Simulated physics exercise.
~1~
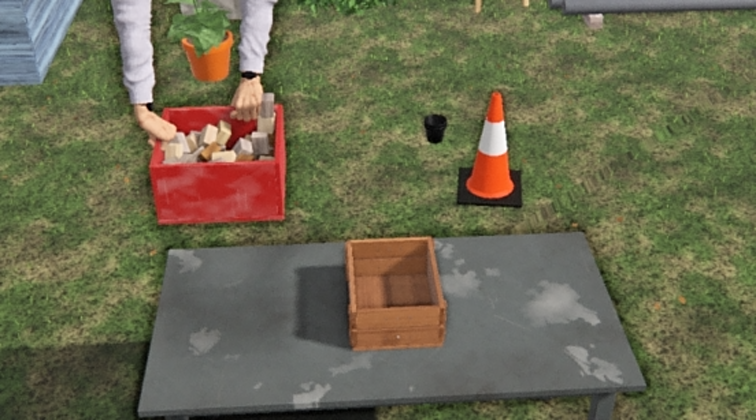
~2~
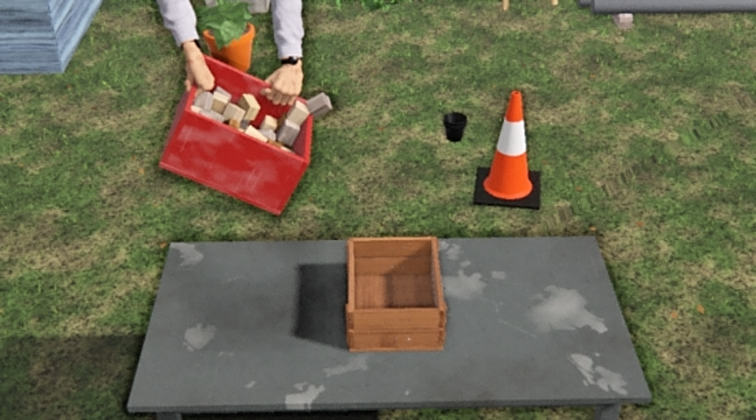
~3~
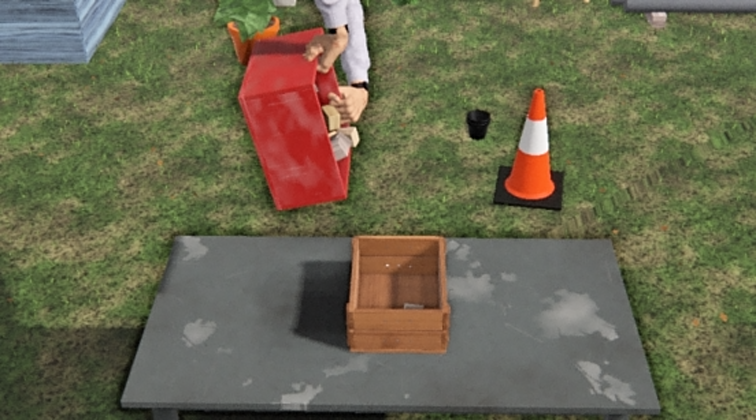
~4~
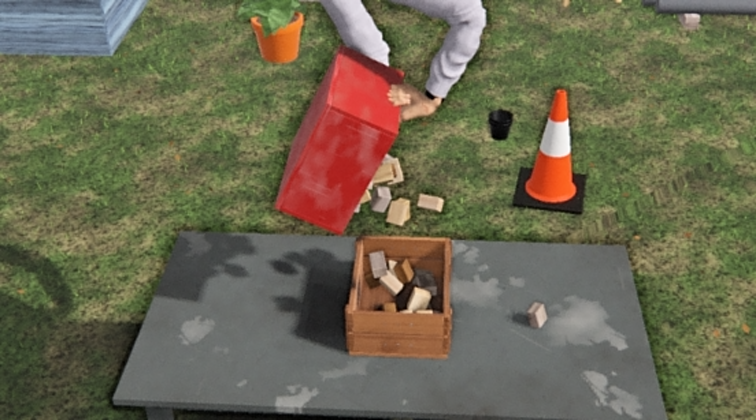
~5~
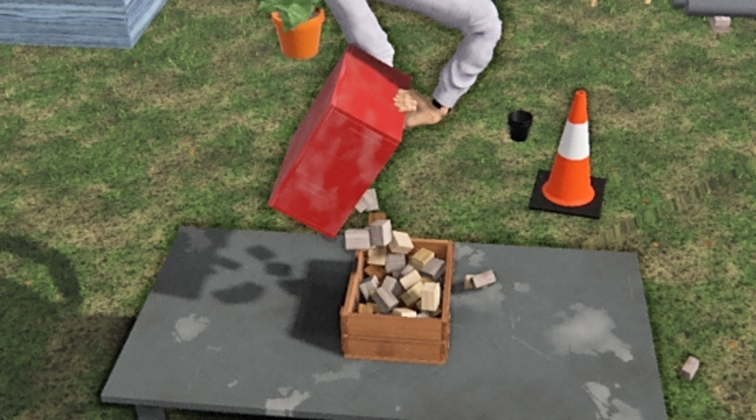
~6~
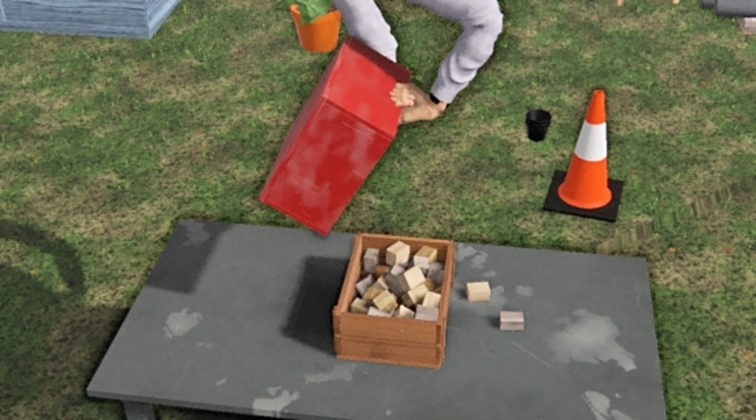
A red tote full of loose wooden blocks is held by two hands on the grass side of a grey table, where an empty wooden box sits. The hands tilt the tote to the right, slowly at first, then swing it further over toward the box. Blocks begin to tumble out and drop into the box, and one lands on the tabletop to its right. With the tote steeply tipped, more blocks pour down and heap up inside. At the end the box is piled full, while two blocks rest beside it on the table.
